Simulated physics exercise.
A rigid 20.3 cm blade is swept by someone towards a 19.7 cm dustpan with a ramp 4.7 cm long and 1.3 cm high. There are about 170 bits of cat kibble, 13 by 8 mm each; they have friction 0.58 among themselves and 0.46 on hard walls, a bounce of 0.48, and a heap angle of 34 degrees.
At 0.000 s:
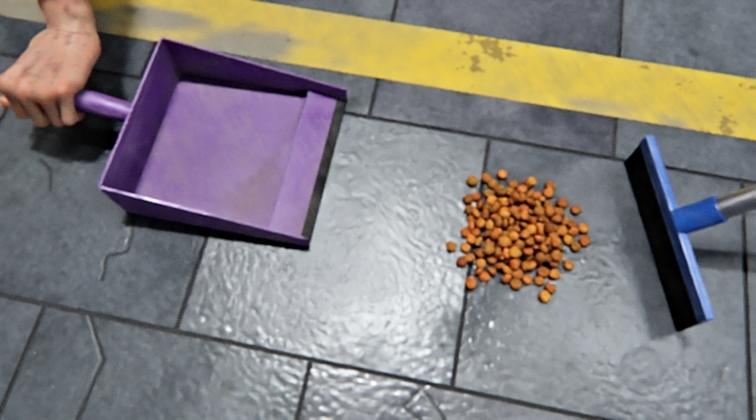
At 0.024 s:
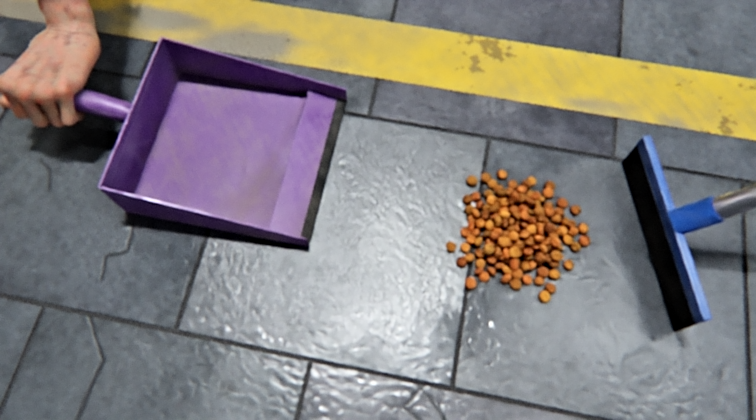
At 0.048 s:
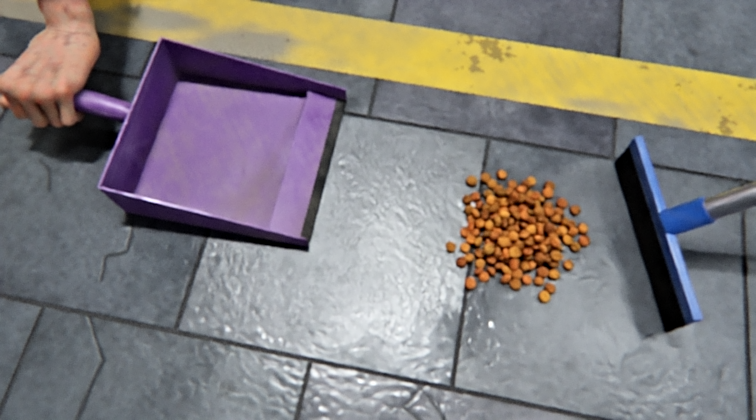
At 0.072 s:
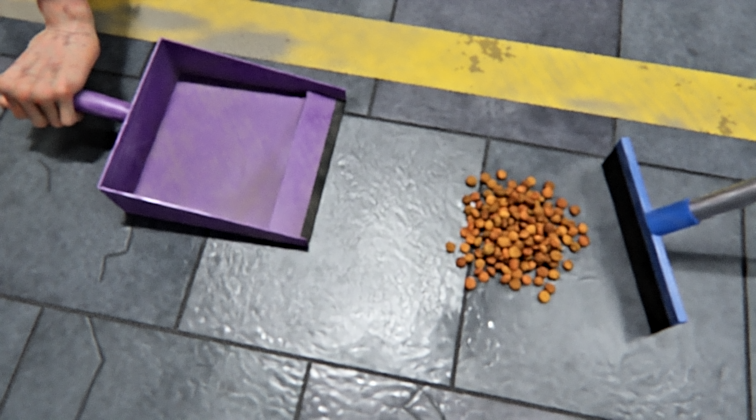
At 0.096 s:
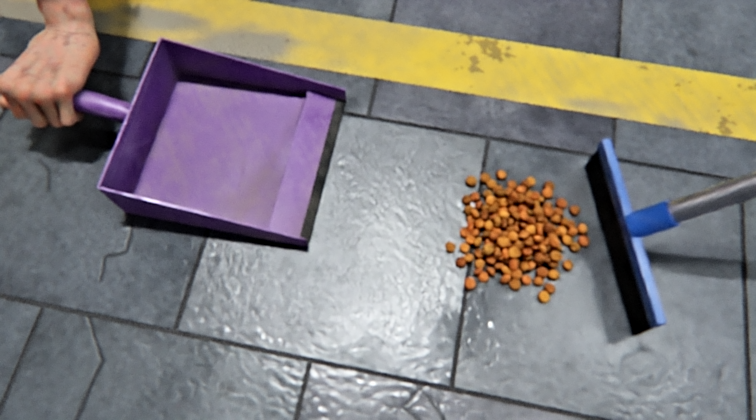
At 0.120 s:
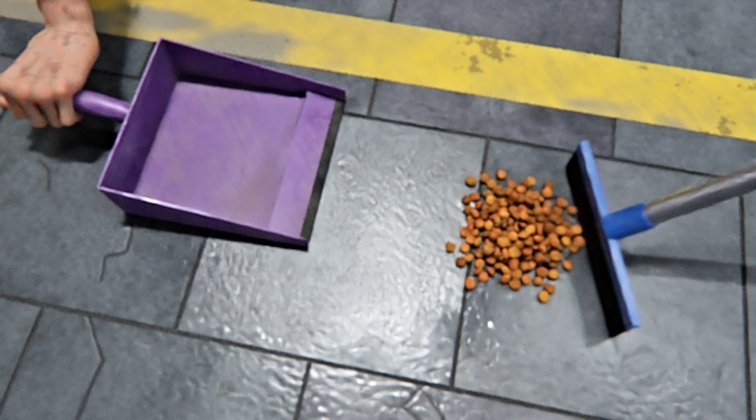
On a grey tiled floor crossed by a yellow stripe, a hand holds a purple dustpan still at the left, with a small heap of brown kibble lying to its right. A blue-backed blade on a metal handle slides leftward across the tiles, reaches the heap's right edge and nudges a few pieces.
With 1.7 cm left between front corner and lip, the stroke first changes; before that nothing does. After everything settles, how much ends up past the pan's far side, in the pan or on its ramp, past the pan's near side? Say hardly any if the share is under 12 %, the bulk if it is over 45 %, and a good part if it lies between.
Outcome: Past the pan's far side: My money's on a low share. In the pan or on its ramp: My money's on a medium-sized share. Past the pan's near side: My money's on a high share.
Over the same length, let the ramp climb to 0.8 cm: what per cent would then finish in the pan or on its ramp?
Then around 25 percent, ramp counted.
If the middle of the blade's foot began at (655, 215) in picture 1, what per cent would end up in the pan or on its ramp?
About 20 per cent.
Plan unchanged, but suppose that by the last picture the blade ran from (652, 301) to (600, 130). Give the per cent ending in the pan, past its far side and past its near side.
Pan 5, far 0, near 25.
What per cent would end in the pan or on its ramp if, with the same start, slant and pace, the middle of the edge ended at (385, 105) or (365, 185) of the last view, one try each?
Around 5 per cent, and around 25 per cent.
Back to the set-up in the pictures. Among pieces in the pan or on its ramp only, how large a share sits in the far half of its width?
Something like 0 in a hundred.
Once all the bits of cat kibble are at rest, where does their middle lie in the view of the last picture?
Approximately (304, 251) in the last picture.
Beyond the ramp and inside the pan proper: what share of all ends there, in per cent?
It comes to some 5 per cent.
After 0.26 s, middle of the blade 17 cm from the lip; 0 % over the lip, far side 0 %, near side 25 %.
After 0.36 s, middle of the blade 8 cm from the lip; 0 % over the lip, far side 0 %, near side 45 %.
After 0.59 s, middle of the blade 5 cm from the lip; 20 % over the lip, far side 0 %, near side 50 %.
At rest (1.3 s), far side 0 %, pan 20 %, near side 50 %, in front of the lip or behind the blade 25 %.
